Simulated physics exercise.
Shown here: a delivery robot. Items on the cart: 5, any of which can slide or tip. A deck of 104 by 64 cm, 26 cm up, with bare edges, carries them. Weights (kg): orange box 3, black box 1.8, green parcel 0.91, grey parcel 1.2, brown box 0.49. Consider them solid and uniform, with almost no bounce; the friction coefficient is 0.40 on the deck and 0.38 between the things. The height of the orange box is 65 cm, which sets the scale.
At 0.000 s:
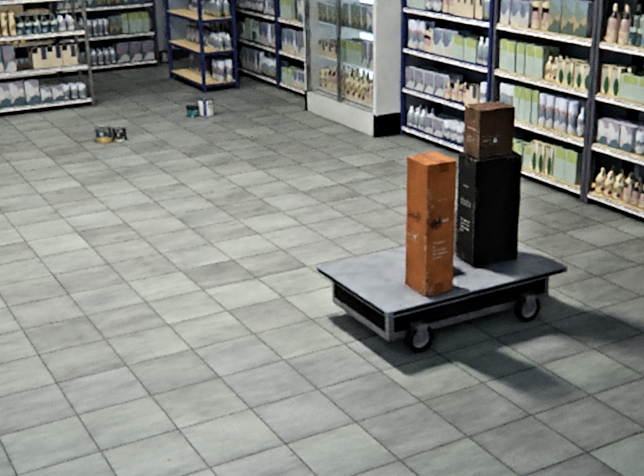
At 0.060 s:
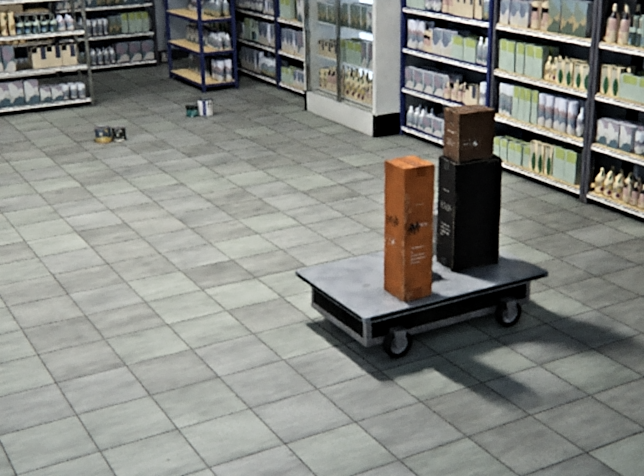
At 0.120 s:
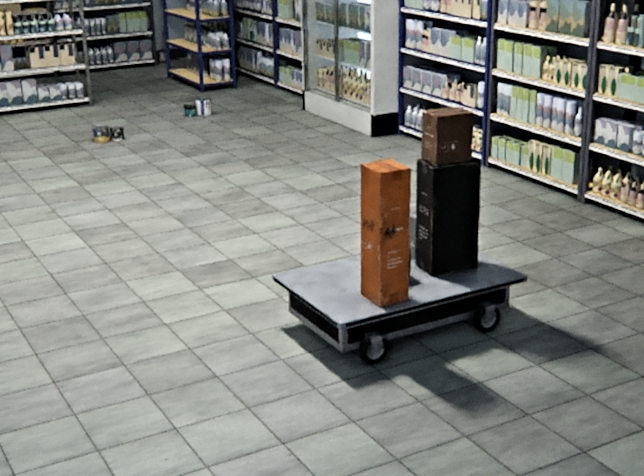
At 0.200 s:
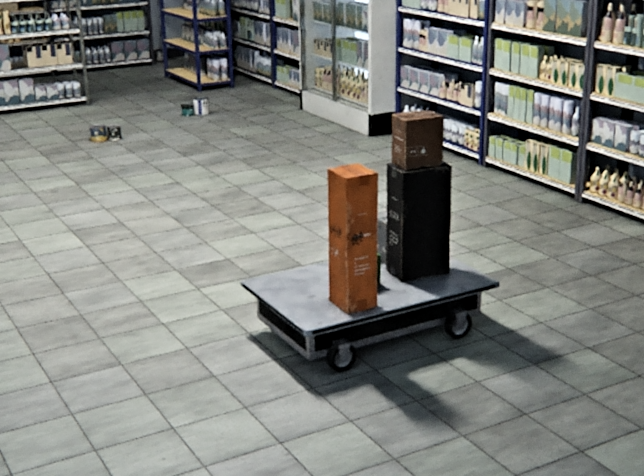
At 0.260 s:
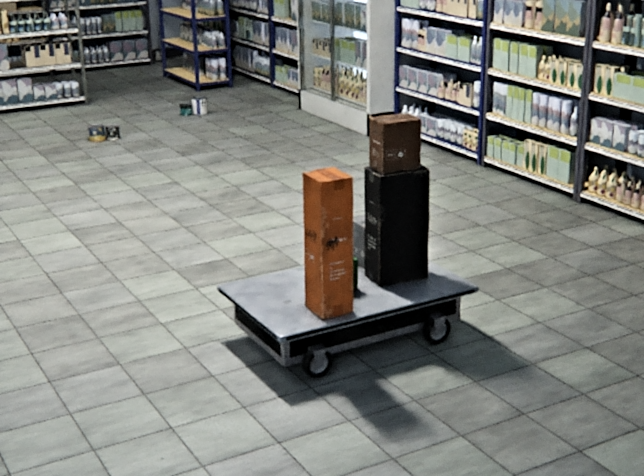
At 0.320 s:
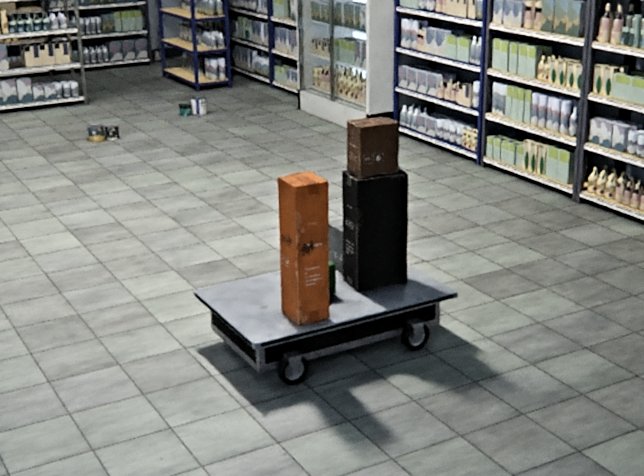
At first, a flat cart stands on the right of a tiled shop floor, carrying a tall orange box in front of a black one topped by a smaller brown box. It rolls steadily left and slightly nearer, its load staying upright, and a sliver of green shows behind the orange box.
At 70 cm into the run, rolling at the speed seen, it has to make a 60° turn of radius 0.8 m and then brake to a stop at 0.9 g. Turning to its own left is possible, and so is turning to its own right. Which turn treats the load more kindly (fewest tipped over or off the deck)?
Going right is better.
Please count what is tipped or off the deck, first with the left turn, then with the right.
Heading left gives 5 while heading right gives 4.
Turning left. At 0.72 s, 144 cm covered, turned 42°; orange box leaning 48° near (175, 307); black box leaning 14° near (249, 268); brown box leaning 14°.
After 1.02 s, 199 cm covered, turned 60°; orange box, green parcel, grey parcel and brown box now off the deck; black box on its side near (158, 359).
After 1.32 s, 206 cm covered, turned 60°, stopped; black box now off the deck.
At rest (1.9 s), off the deck, orange box, black box, green parcel, grey parcel and brown box.
Turning right instead, orange box, black box, green parcel and brown box tipped over or off the deck, 4 of 5 in all.
